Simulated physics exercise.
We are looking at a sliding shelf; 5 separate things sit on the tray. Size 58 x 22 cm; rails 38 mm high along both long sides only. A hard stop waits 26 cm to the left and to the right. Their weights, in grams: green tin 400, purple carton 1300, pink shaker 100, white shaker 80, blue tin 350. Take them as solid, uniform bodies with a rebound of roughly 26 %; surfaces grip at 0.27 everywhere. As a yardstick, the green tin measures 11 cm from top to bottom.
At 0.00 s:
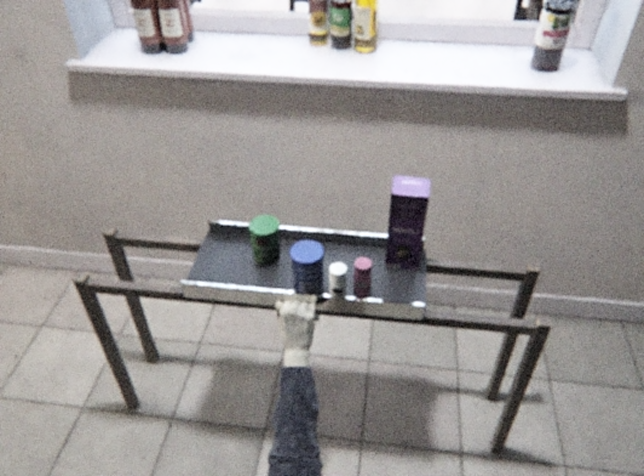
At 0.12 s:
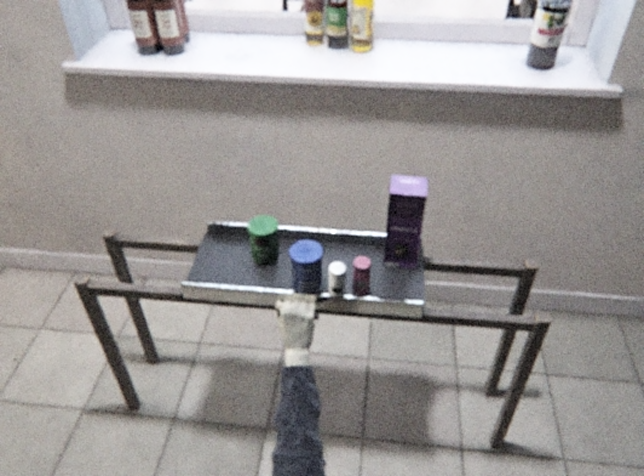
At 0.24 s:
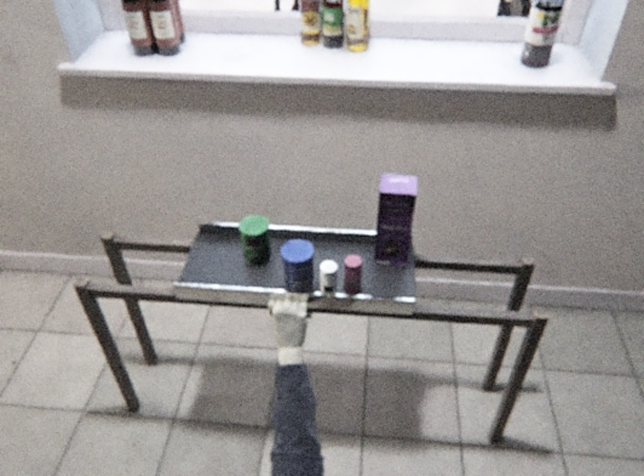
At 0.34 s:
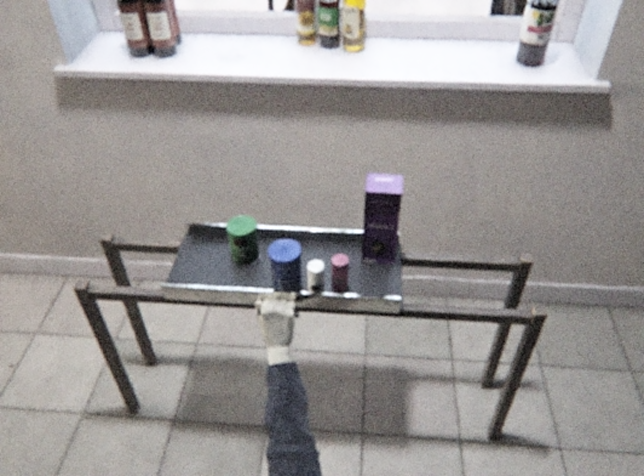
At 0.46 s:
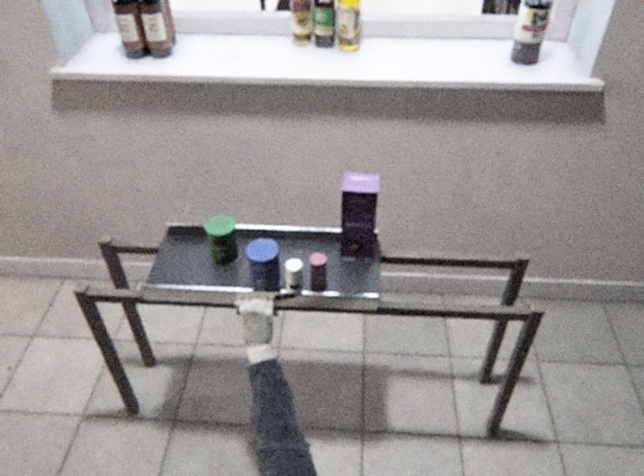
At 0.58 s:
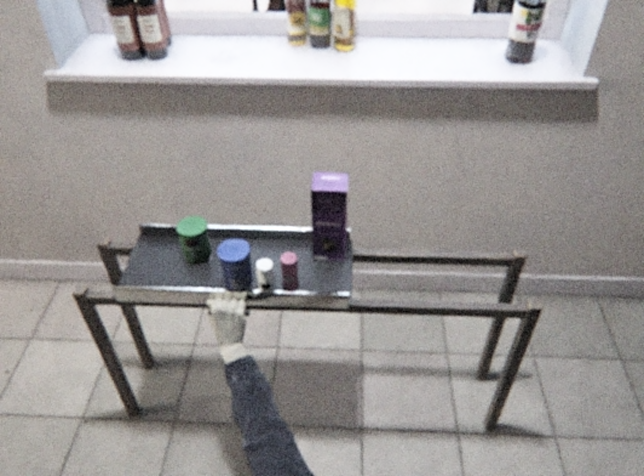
In a tiled room, seen from above and in front, a low metal frame with long rails stands before a grey wall and a white windowsill holding bottles. A dark tray on it carries a green tin at left, a blue tin, small white and pink shakers, and a tall purple carton at right. A gloved hand slides the loaded tray left, slowly then faster, as the view drifts slightly.
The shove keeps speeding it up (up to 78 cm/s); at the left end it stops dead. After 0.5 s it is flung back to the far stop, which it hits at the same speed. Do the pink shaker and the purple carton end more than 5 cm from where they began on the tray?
The pink shaker keeps its place, the purple carton keeps its place.
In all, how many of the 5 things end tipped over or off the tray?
In all, 0.
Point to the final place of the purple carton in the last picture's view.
Around (504, 223).
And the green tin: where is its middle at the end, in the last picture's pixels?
Near (364, 246).
By 0.78 s, tray 26 cm left; pink shaker 5 cm from its spot near (235, 270); purple carton 5 cm from its spot near (277, 217); white shaker 5 cm from its spot.
By 0.98 s, tray 26 cm left; purple carton 11 cm from its spot near (257, 216); pink shaker 11 cm from its spot near (215, 269); white shaker 10 cm from its spot.
By 2.58 s, tray 26 cm right; pink shaker 7 cm from its spot near (439, 275); purple carton 7 cm from its spot near (476, 222); blue tin 7 cm from its spot.
By 2.68 s, tray 26 cm right; pink shaker 2 cm from its spot near (458, 276); purple carton 2 cm from its spot near (495, 223); white shaker 2 cm from its spot.
When it is over (3.2 s), all 5 within 5 cm of the start. End places, in pixels of the last picture, pink shaker near (467, 276), purple carton near (504, 223).
